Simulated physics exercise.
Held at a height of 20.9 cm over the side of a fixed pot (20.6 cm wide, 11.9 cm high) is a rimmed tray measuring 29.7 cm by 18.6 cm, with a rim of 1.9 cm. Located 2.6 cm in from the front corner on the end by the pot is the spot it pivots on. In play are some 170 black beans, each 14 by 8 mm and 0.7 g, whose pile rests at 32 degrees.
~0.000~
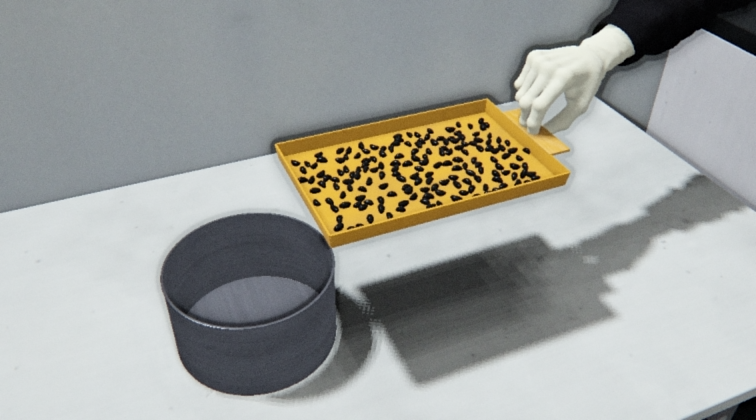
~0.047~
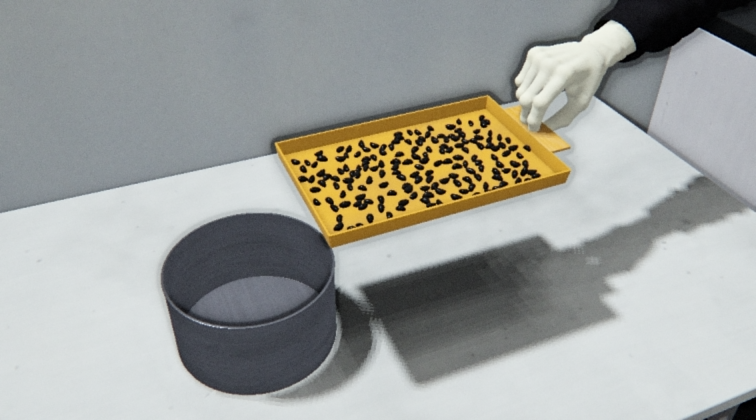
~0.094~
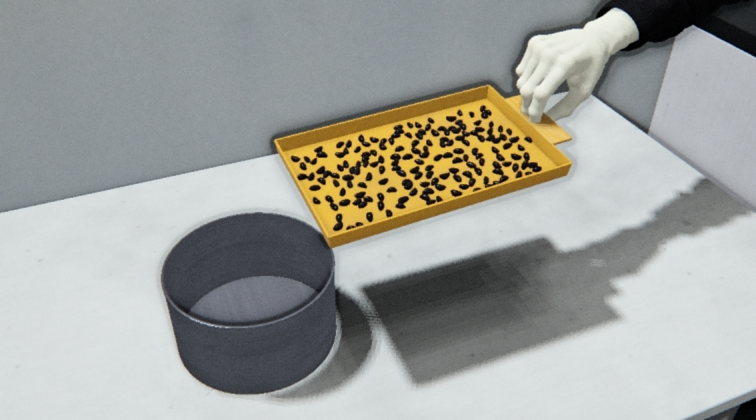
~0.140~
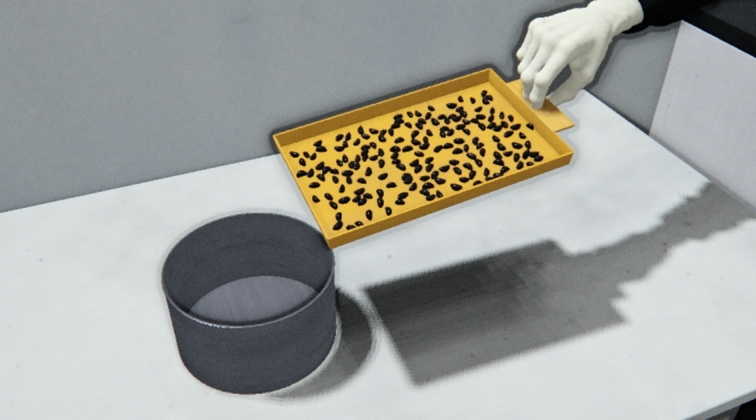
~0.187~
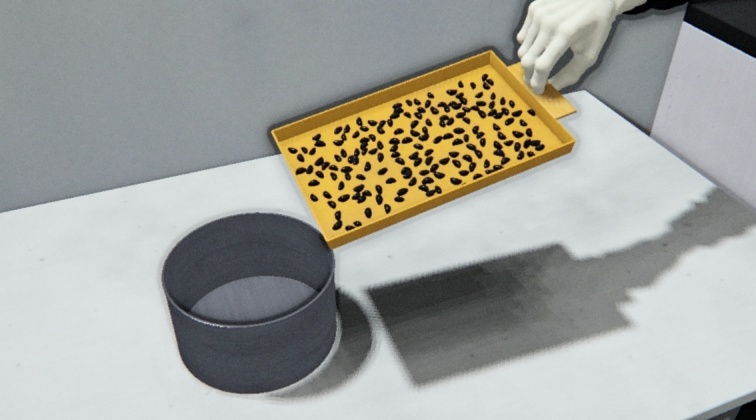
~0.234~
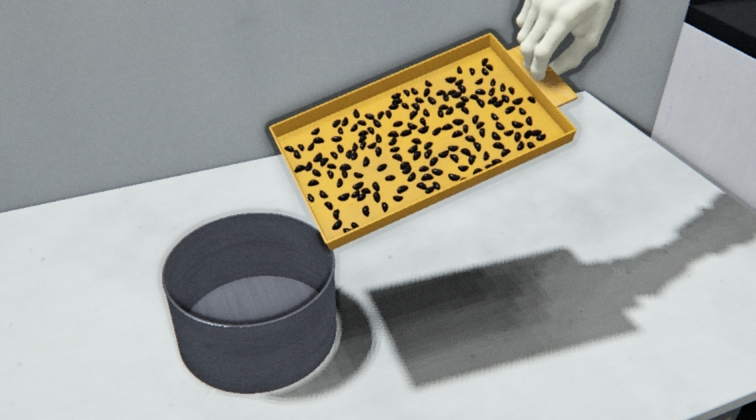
To begin with, a white-gloved hand holds a yellow rimmed tray scattered with black beans nearly level above a pale table, beside an empty dark round pot. The hand then raises the tray's right end, slowly at first and then more steeply, while the beans stay spread across it.
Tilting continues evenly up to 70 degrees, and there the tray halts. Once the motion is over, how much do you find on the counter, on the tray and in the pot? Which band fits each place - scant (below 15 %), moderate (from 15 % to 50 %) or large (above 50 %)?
As I see it, counter: I'm guessing the greater portion of the load. Tray: I'm guessing a good helping of the load. Pot: I'm guessing a mere smattering of the load.
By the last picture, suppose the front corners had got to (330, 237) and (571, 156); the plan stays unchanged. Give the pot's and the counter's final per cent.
You'd end with pot at 0 and counter at 65.
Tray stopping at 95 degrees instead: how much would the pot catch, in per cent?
You'd end up with some 5 % in the pot.
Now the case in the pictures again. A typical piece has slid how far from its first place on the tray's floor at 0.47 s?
About 4 cm.
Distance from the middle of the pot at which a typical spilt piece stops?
Some 22 centimetres.
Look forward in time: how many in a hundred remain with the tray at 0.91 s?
Some 45 per cent of the load.
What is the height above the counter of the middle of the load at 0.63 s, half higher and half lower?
Roughly 26 cm above the counter.
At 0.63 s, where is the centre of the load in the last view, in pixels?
My estimate is roughly (347, 194).
Then, at 0.47 s, tilt 45 degrees; the tray holds 100 %, the pot 0 %.
After 0.63 s, tilt 62 degrees; the tray holds 100 %, the pot 0 %.
After 0.91 s, tilt 70 degrees; the tray holds 45 %, the pot 5 %.
By 2.8 s all is still; counter 65 %, tray 25 %, pot 10 %.
